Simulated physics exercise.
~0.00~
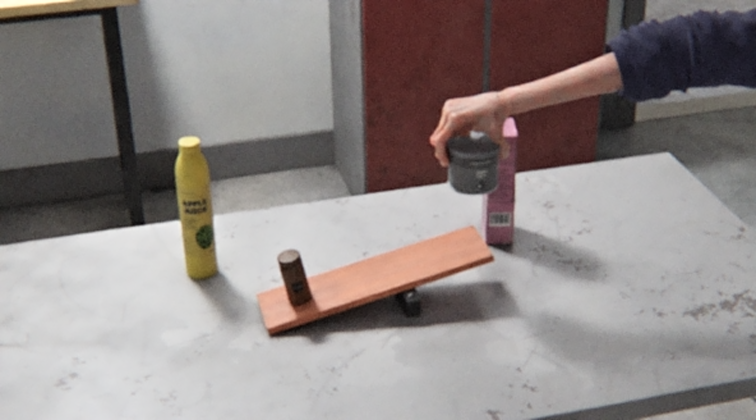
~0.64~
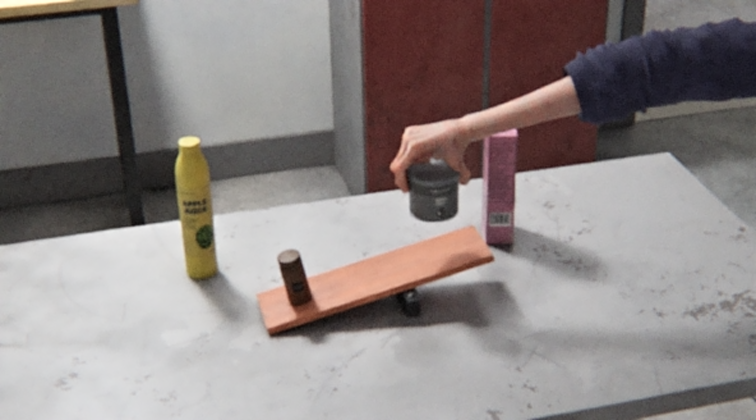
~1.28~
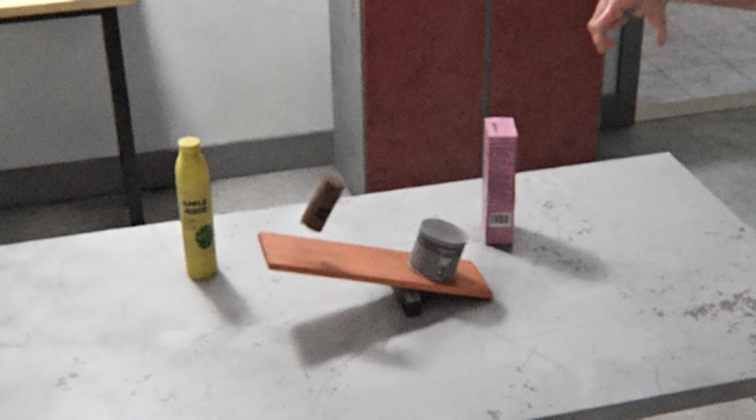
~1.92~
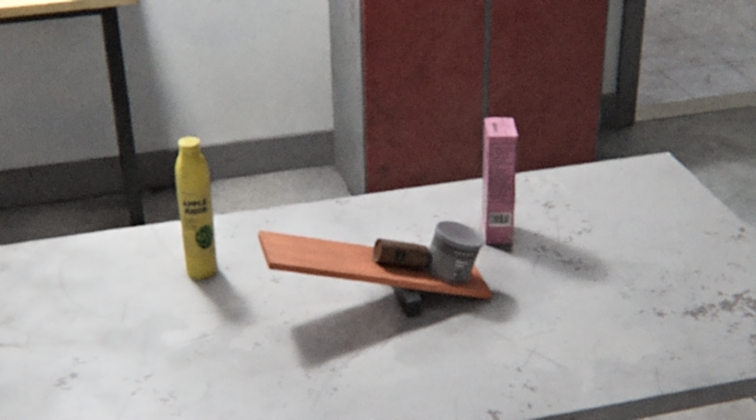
On a grey, marked tabletop seen from slightly above, an orange plank balances across a small dark block, its left end down with a small brown shaker standing on it. A yellow bottle stands to the left and a pink carton behind on the right. A hand reaches in from the right, carries a grey tin leftward over the raised end and lets go. The tin lands, the plank swings over, and the shaker is flung upward, tilting, as the hand withdraws. The shaker ends on its side beside the tin, which stays upright but tilted on the lowered right half.
